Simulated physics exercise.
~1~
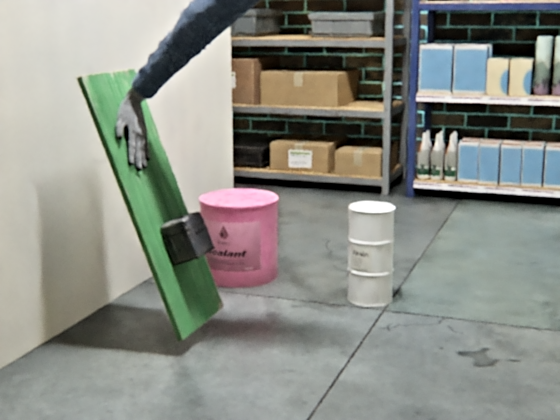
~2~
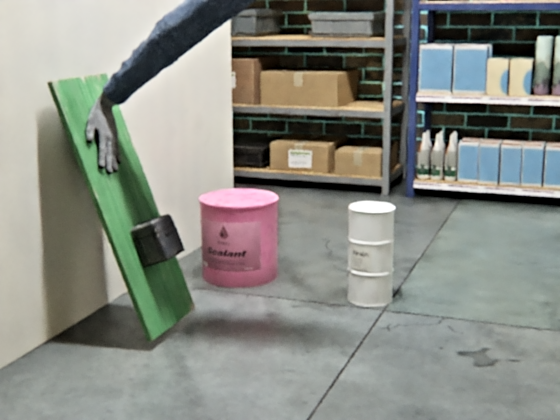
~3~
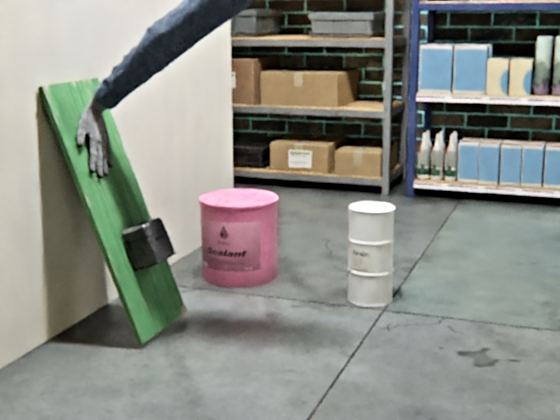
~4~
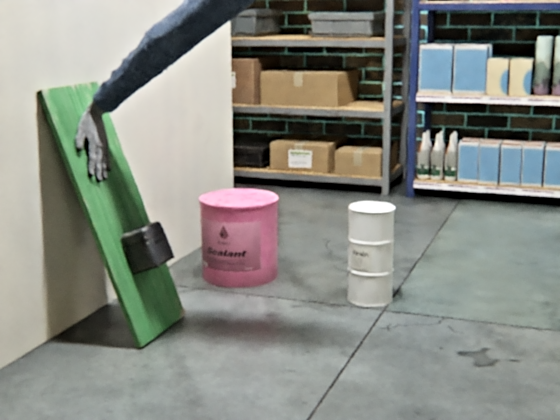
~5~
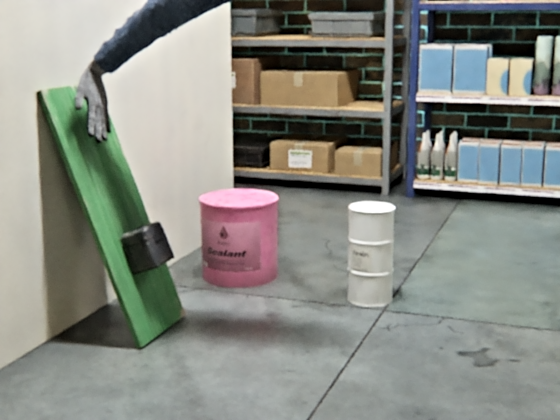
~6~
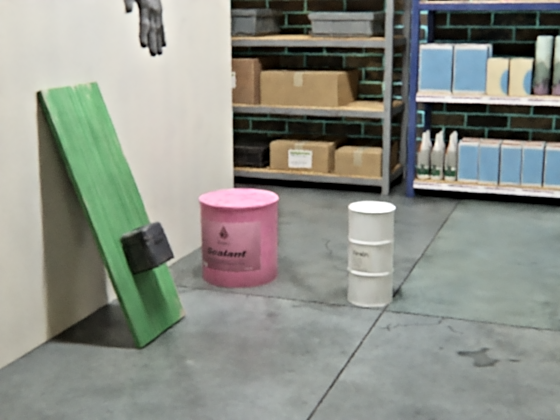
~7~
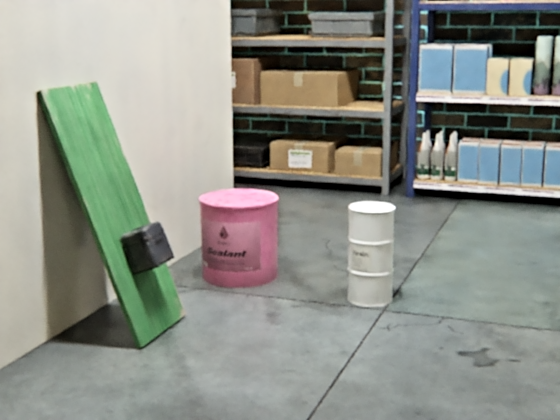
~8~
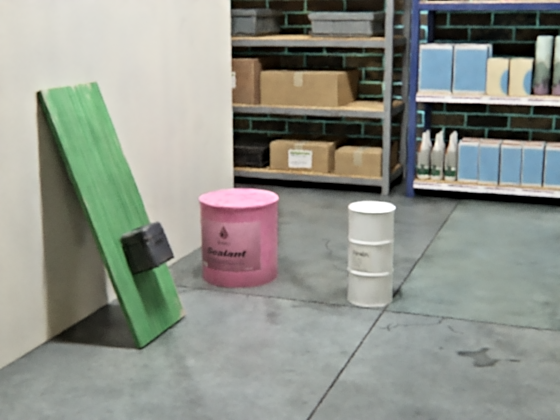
Green board with a dark block attached being leaned leftward against a bare wall by a gloved hand, then staying propped unaided.
